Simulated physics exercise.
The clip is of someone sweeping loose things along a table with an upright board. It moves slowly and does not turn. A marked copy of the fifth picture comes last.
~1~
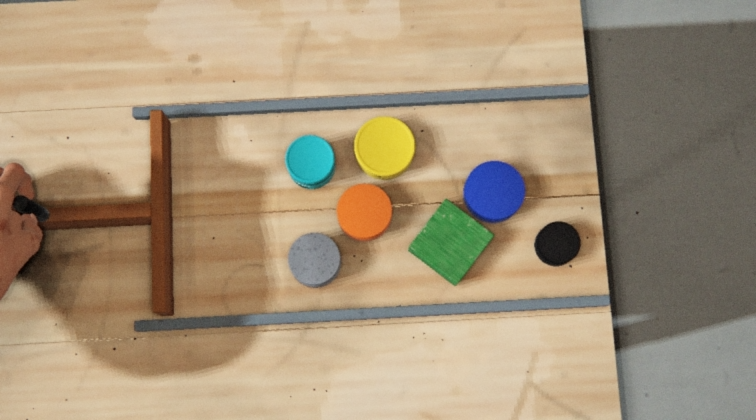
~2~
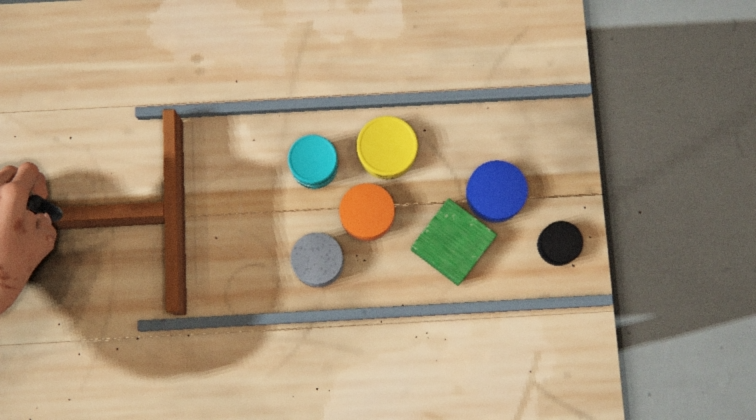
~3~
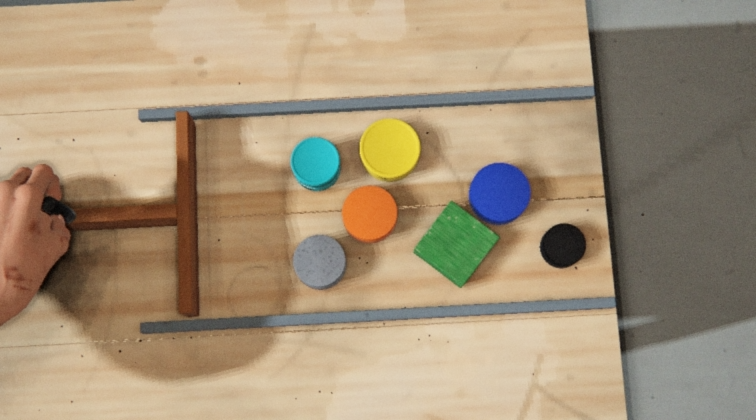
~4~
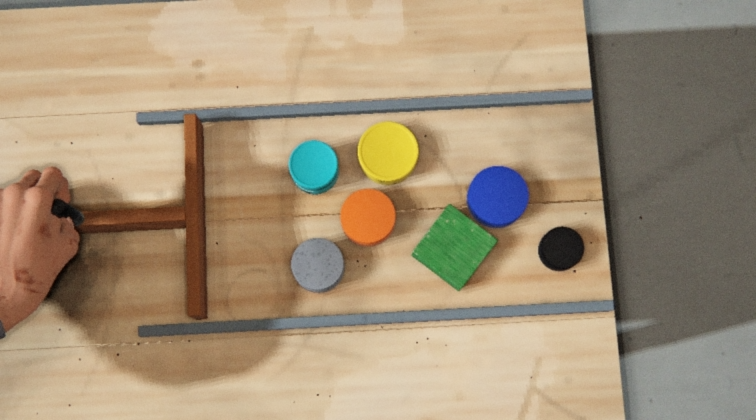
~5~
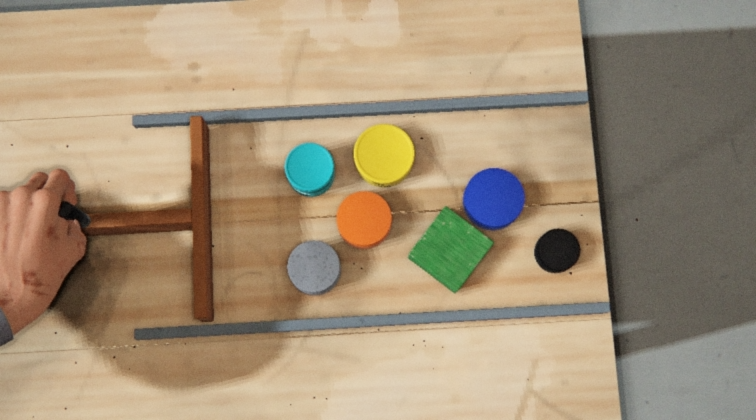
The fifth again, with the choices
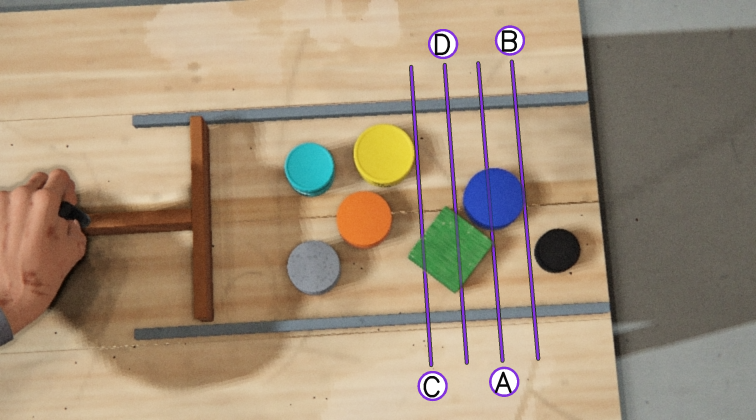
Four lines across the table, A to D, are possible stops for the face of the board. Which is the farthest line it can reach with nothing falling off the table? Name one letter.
No farther than D.
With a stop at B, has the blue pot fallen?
Yes.
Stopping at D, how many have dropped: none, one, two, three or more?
By then, none.
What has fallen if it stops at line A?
It is the black pot.
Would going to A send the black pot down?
Yes.
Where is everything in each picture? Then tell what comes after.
The first frame shows grey pot (315, 260); turquoise jar (311, 162); black pot (557, 244).
The second frame shows board (170, 208); orange pot (367, 212).
The third frame shows board (184, 210); green block (456, 245).
The fourth frame shows board (192, 213); grey pot (318, 266).
The fifth frame shows board (198, 215); black pot (557, 251); orange pot (364, 220); yellow jar (384, 156).
On the marked copy, A at (490, 208); B at (525, 206); C at (421, 211); D at (455, 210).
With D. Early on, board (291, 210); grey pot (328, 267); turquoise jar (322, 170).
Further on, board (384, 205); blue pot (504, 193); green block (473, 244).
At the end, board (453, 201); black pot (600, 258); green block (549, 244); nothing has fallen.
As for the rest, A drops the black pot; B drops the green block, blue pot and black pot; C is safe but short.
